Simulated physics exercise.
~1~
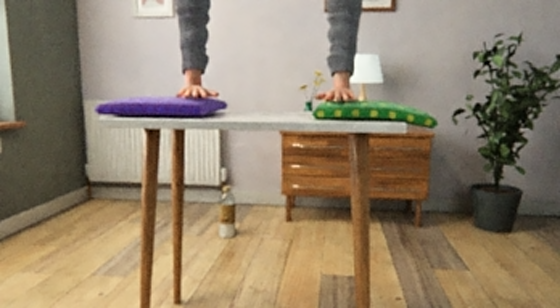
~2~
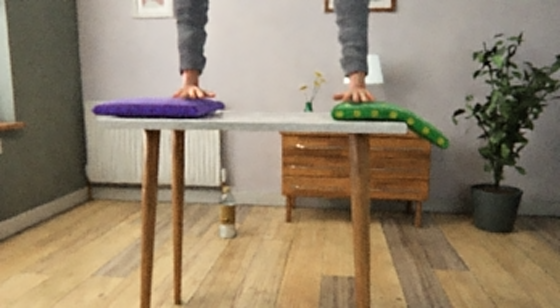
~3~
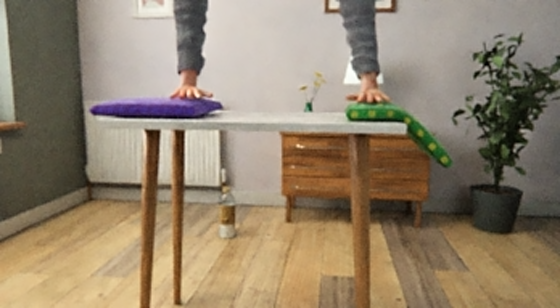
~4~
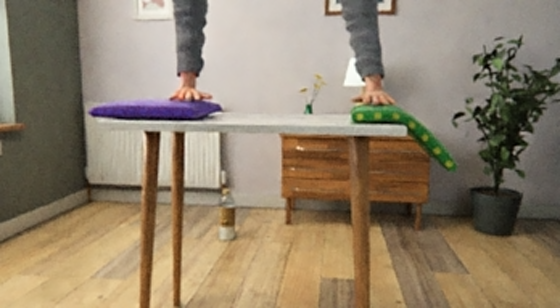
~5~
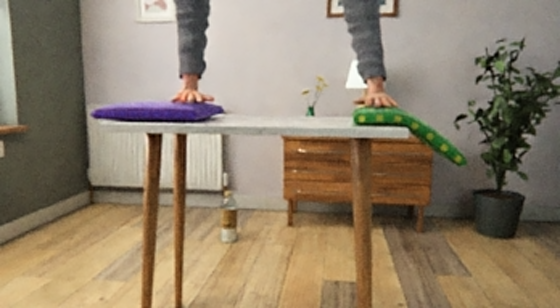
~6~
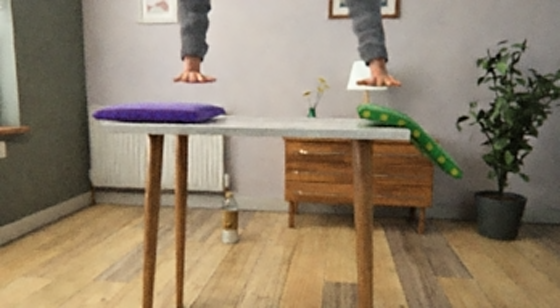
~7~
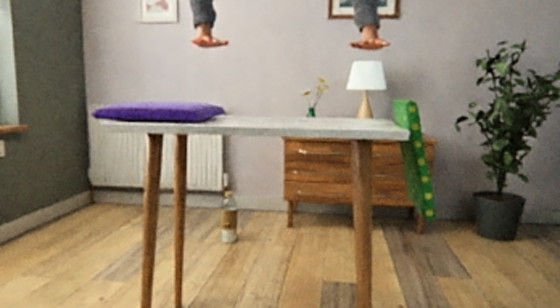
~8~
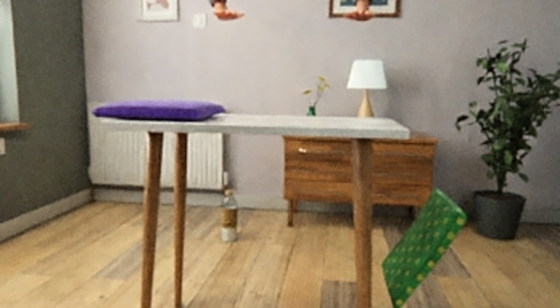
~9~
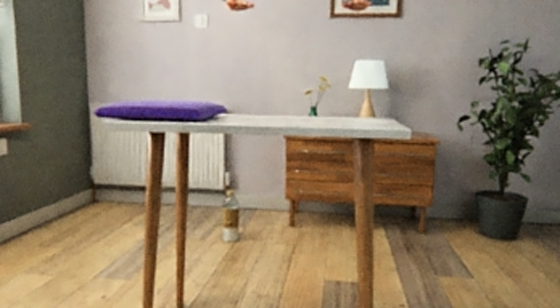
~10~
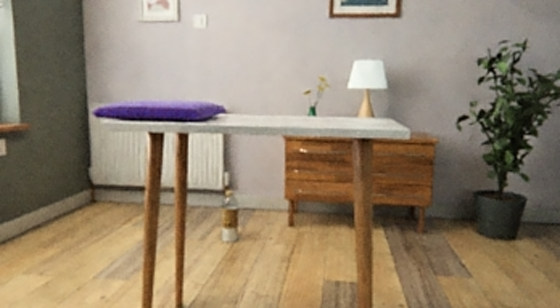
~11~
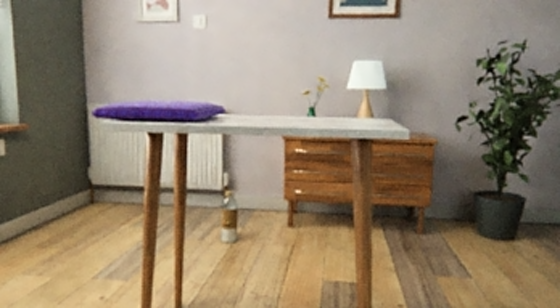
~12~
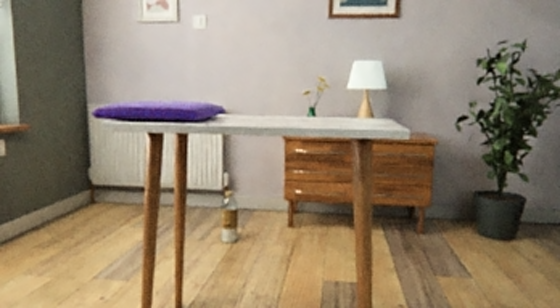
The clip shows two hands pressing on a purple seat pad and a green seat pad on a small table, the green one shifting right and drooping over the end. The hands lift away, and the green pad slides off and drops out of view while the purple one stays.
